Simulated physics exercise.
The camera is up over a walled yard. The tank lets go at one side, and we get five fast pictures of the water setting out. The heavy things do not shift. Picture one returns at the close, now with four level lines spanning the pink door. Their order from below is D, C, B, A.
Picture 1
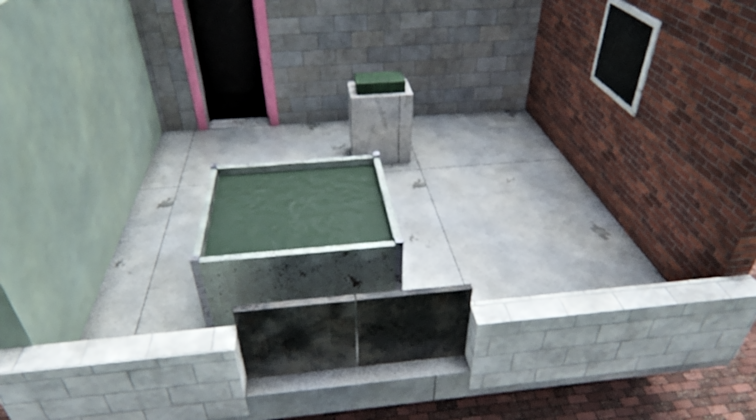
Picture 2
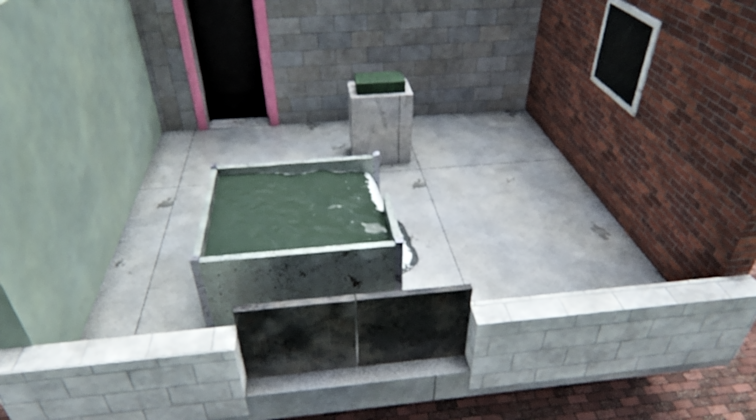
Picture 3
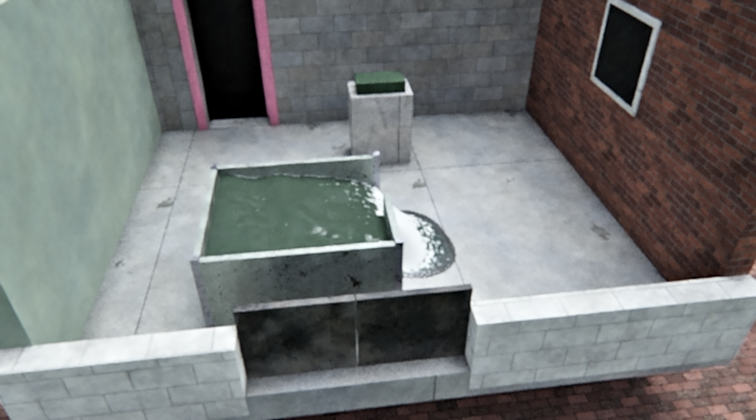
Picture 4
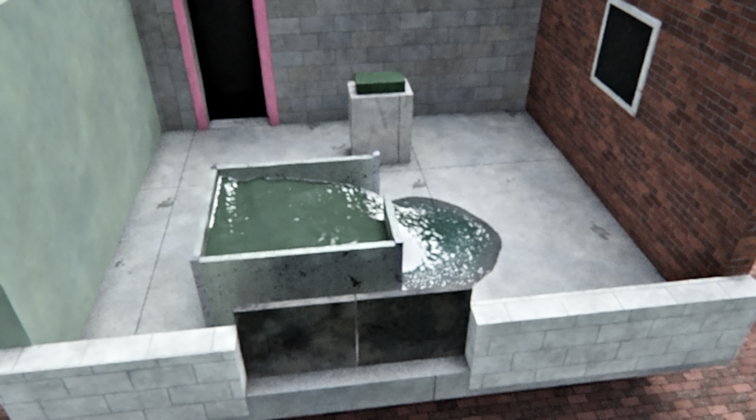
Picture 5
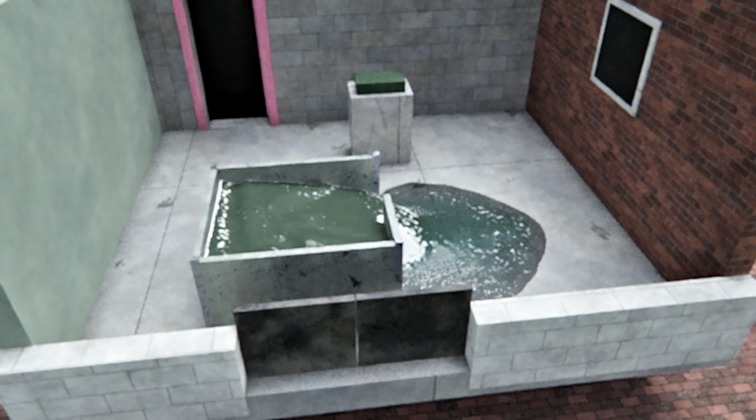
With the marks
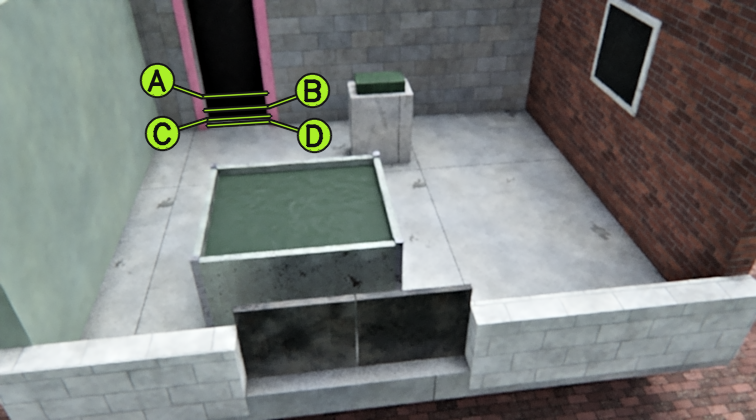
To begin with, green water lies still in a square tank inside a walled yard, with a pink-framed doorway behind and a shut gate in front. Water then pours out at the tank's right side, its surface rippling and dropping, and a glistening puddle spreads wider across the grey ground toward the brick wall.
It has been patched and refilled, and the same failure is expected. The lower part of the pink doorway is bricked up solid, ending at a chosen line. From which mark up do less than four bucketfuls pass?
The limit is D.
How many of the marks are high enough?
All of them.
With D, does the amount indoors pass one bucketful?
No.
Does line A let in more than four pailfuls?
No, not at all.
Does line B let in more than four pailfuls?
No.
In lime, A at (234, 94); B at (236, 108); C at (238, 118); D at (239, 123); from the bottom up D, C, B, A.
If A is chosen, nothing gets over.
If B is chosen, nothing gets over.
If C is chosen, nothing gets over.
If D is chosen, a splash gets over, under a bucket.
